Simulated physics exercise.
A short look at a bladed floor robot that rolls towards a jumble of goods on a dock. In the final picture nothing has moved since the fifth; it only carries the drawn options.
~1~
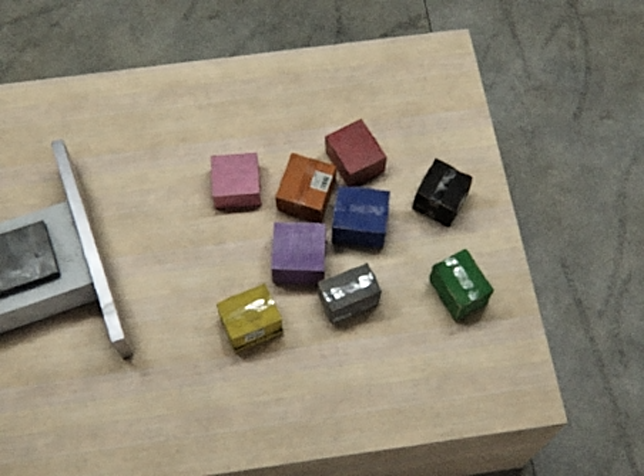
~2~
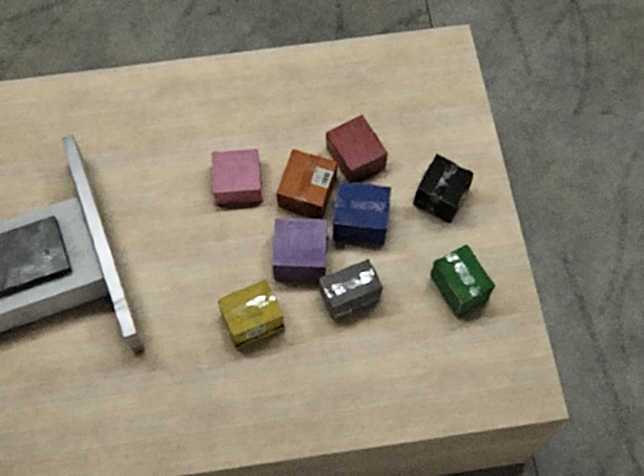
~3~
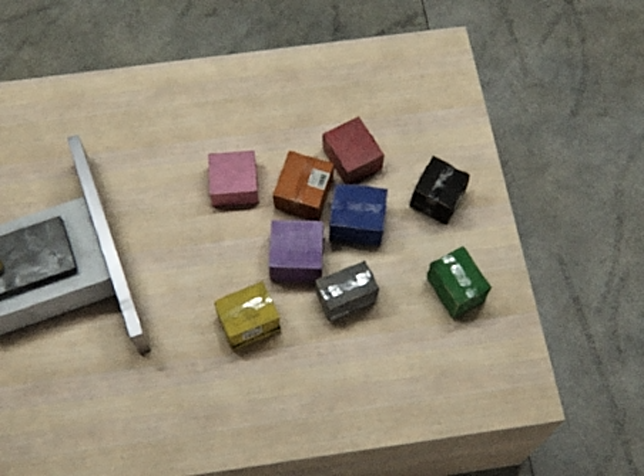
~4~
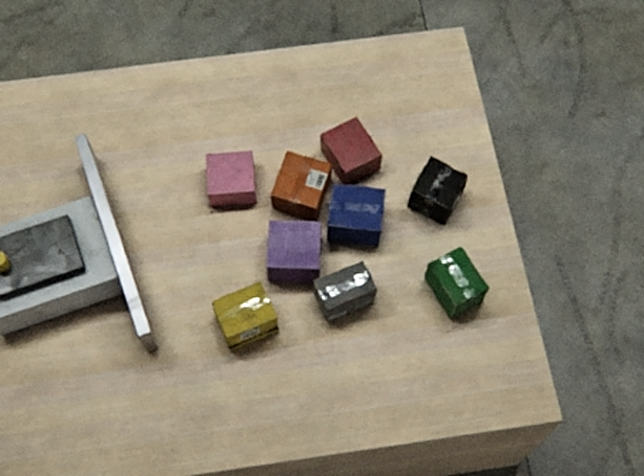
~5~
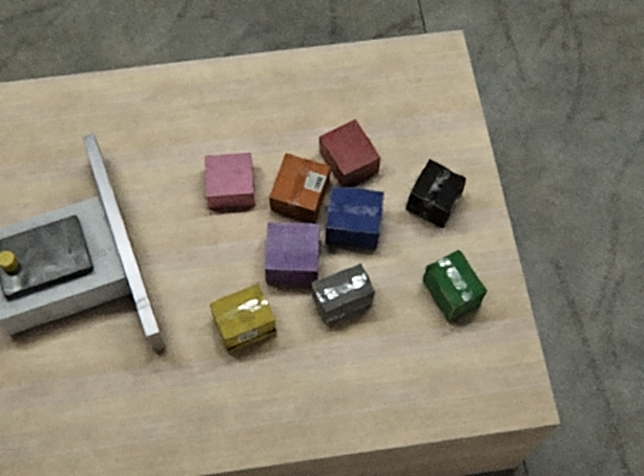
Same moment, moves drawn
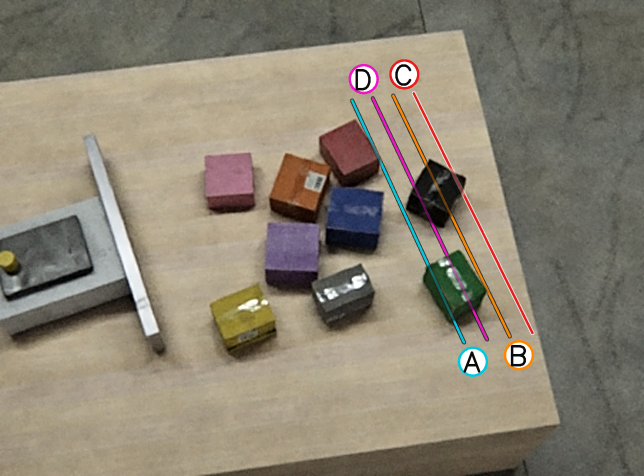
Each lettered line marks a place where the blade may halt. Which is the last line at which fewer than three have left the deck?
It should halt at A.
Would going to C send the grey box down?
By then, yes.
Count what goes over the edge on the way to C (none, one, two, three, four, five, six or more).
By then, six or more.
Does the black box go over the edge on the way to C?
Yes.
On the copy, A at (405, 214); B at (448, 209); C at (470, 206); D at (427, 212).
On A. First, robot (155, 240); yellow parcel (292, 311); pink crate (237, 178).
Then, robot (260, 226); green box (495, 284); black box (449, 184).
Finally, robot (338, 216); green box over the edge; black box (496, 157); one fallen.
By contrast, B drops four; C drops six; D drops four.
